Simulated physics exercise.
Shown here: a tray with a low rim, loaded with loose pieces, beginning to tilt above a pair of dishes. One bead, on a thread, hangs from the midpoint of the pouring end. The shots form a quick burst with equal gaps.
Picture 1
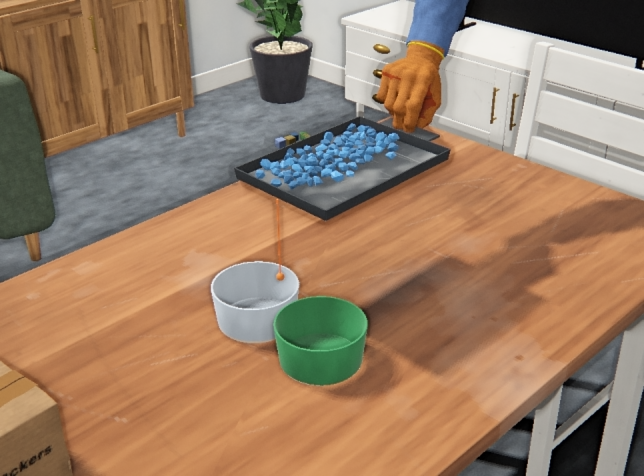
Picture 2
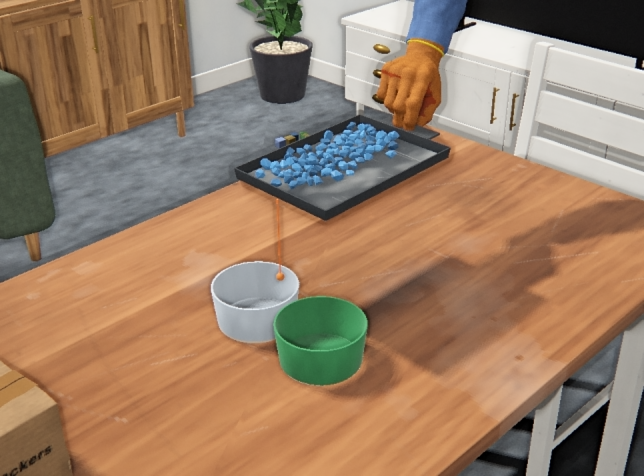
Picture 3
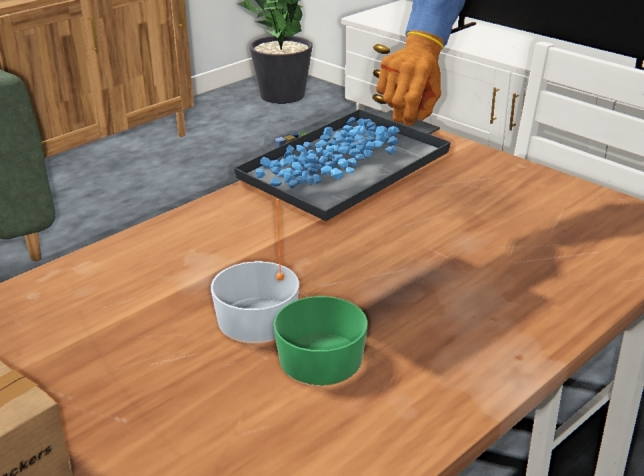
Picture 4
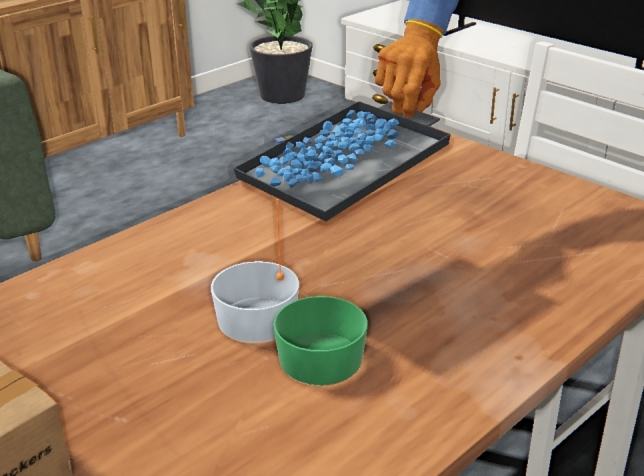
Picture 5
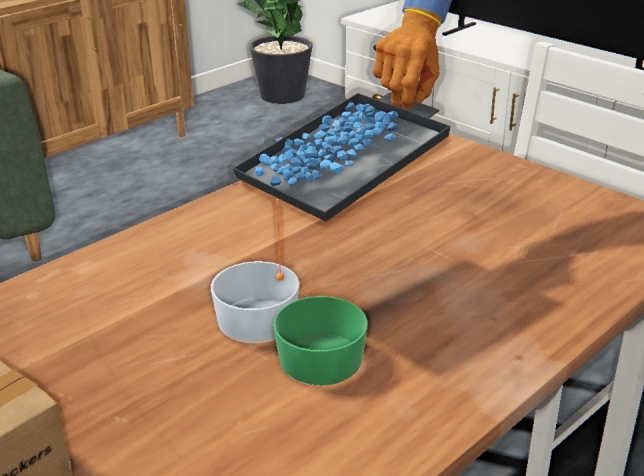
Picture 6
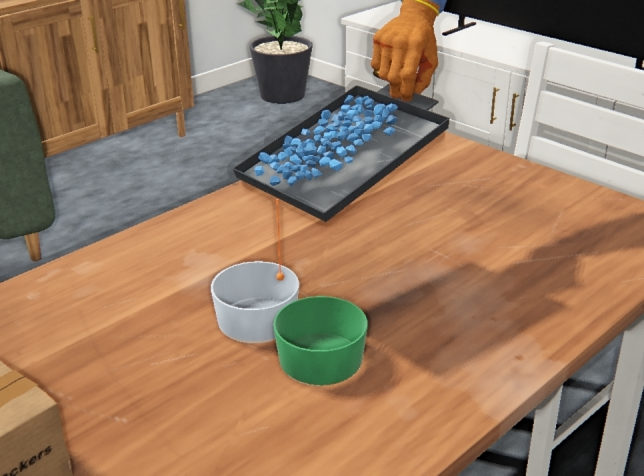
In the video, a gloved hand at the far end of a dark tray of blue stones rises slightly, tilting the tray a little toward a white dish and a green dish, while an orange bead hangs above them.
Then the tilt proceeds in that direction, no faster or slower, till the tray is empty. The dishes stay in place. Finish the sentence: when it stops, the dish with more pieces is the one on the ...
Left.
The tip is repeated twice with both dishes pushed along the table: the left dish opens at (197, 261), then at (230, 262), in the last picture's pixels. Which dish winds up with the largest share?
In the first try it's the right-side dish, and in the second it's the right-side dish.
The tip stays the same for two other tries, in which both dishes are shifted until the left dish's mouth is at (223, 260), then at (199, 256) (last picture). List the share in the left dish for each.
The first gives 0 %, the second 0 %.
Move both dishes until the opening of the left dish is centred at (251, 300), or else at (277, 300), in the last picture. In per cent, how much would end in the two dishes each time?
First 90 %, then 70 %.
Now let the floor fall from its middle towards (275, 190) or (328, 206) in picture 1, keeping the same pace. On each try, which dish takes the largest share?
The first tilt favours the dish to the left, the second the dish to the right.
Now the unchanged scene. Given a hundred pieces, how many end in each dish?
Left dish near 50 in a hundred; right dish near 20.
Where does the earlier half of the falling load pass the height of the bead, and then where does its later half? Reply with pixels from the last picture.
I'd say close to (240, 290) at first and close to (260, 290) later on.
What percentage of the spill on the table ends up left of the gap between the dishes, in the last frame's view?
Around 100 per cent, give or take.
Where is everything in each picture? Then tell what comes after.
In the first picture, corners of the pouring end at (237, 168) and (326, 209), level; middle of the load at (327, 158), aquarium stones; left dish at (223, 318); right dish at (288, 359); bead on its thread at (280, 277).
In the second picture, corners of the pouring end at (236, 168) and (326, 209), level; middle of the load at (327, 157).
In the third picture, corners of the pouring end at (236, 168) and (325, 210), tipped barely, level across its low end; middle of the load at (327, 154).
In the fourth picture, corners of the pouring end at (236, 168) and (325, 210), tipped a little, level across its low end; middle of the load at (327, 150).
In the fifth picture, corners of the pouring end at (235, 168) and (325, 211), tipped a little, level across its low end; middle of the load at (326, 146).
In the sixth picture, corners of the pouring end at (235, 168) and (324, 212), tipped a little, level across its low end; middle of the load at (325, 142); left dish at (223, 318); right dish at (288, 359).
Soon, tray tipped steeply; nearly all on the tray; a small part in the air.
A while on, tray tipped right over; about two thirds on the tray; a stray few in the right dish; a small part in the left dish; a small part outside both; a small part in the air.
Towards the end, tray tipped past a quarter turn; about a quarter in the right dish; about half in the left dish; about a third outside both.
Finally, tray tipped past a quarter turn; about a quarter in the right dish; about half in the left dish; about a third outside both.
